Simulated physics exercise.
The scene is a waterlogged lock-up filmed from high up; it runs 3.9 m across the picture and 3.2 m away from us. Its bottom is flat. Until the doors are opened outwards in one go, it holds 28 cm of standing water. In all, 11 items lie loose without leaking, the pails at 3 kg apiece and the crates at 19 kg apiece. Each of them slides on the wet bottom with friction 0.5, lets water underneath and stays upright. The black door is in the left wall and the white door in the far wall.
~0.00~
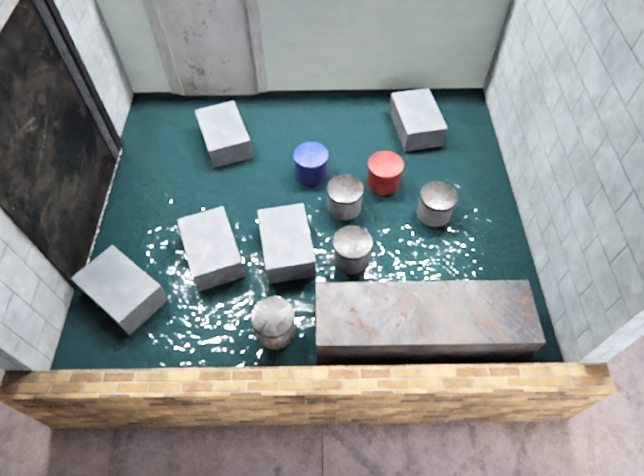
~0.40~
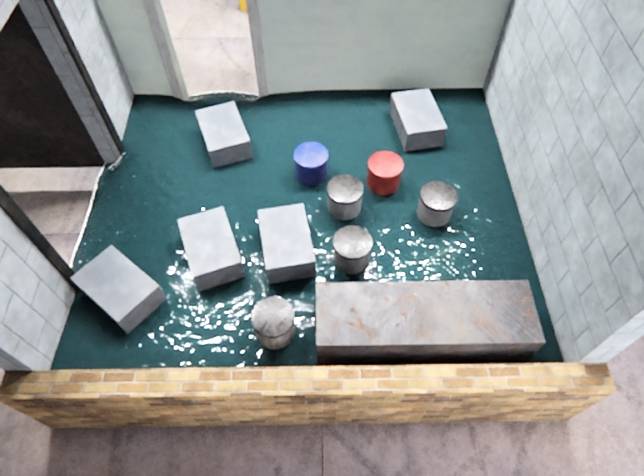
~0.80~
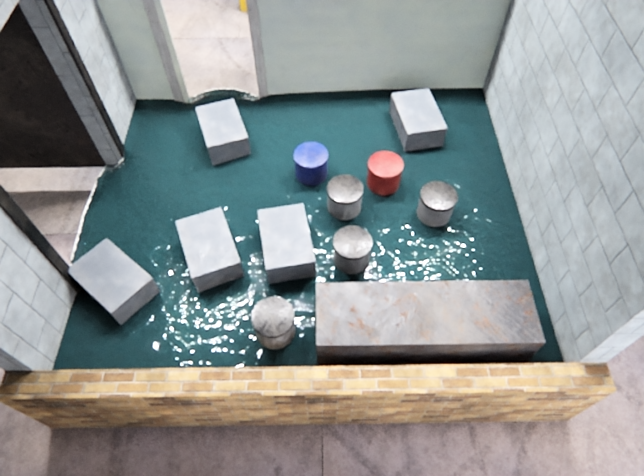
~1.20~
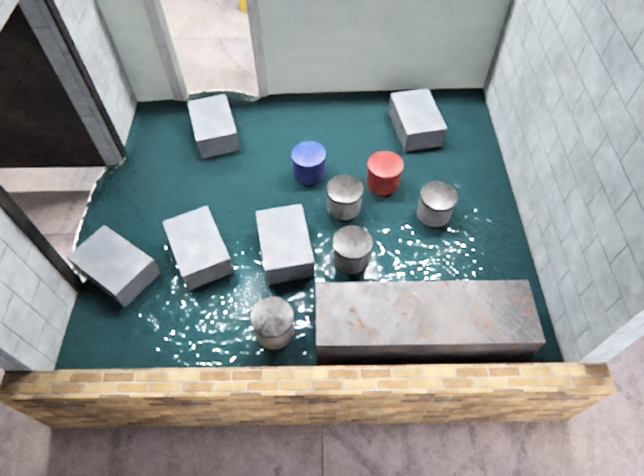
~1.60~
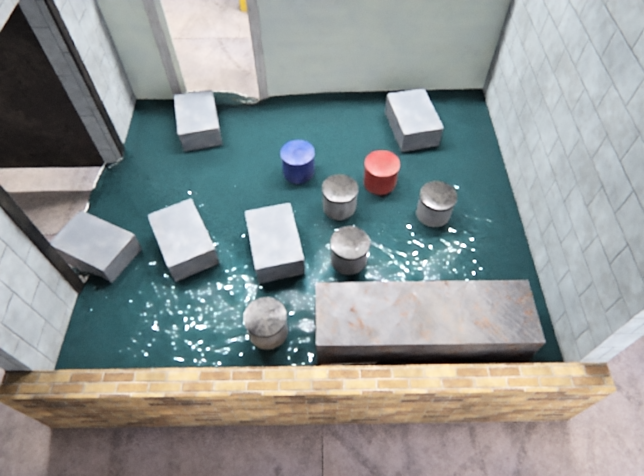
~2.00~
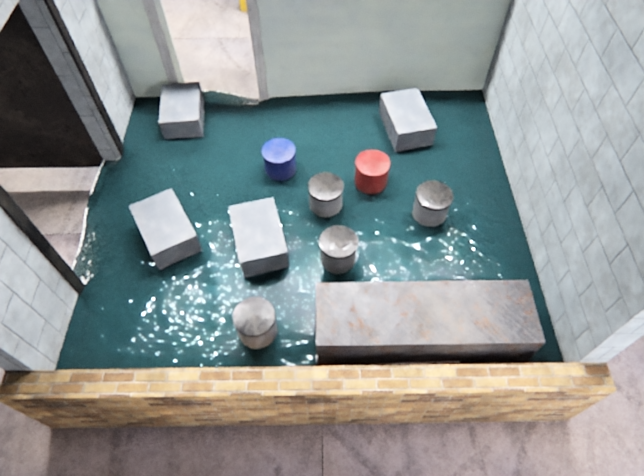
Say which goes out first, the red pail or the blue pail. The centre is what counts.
Blue.
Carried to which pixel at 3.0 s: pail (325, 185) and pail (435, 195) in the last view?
About (275, 182) for the first and (401, 194) for the second.
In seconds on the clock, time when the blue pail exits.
5.5 s or so.
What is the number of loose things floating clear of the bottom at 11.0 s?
At that time the total is 1.
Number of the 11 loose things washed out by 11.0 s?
I make it 10.
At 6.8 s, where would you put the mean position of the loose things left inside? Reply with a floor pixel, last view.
They average out to somewhere around (222, 209).
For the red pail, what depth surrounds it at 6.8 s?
Roughly 12 cm.
After 3.0 s the red pail is near (329, 161), 0.5 m from its start, afloat; the blue pail is near (224, 140), 0.9 m from its start, afloat; 1 of 11 are out; 10 afloat.
After 6.8 s the red pail is near (200, 148), 1.8 m from its start, afloat; the blue pail has gone out (at 5.6 s); 6 of 11 are out; 5 afloat.
After 11.0 s the red pail has gone out (at 10.5 s); the blue pail has gone out (at 5.6 s); 10 of 11 are out; 1 afloat.
After 15.0 s the red pail has gone out (at 10.5 s); the blue pail has gone out (at 5.6 s); 11 of 11 are out; 0 afloat.
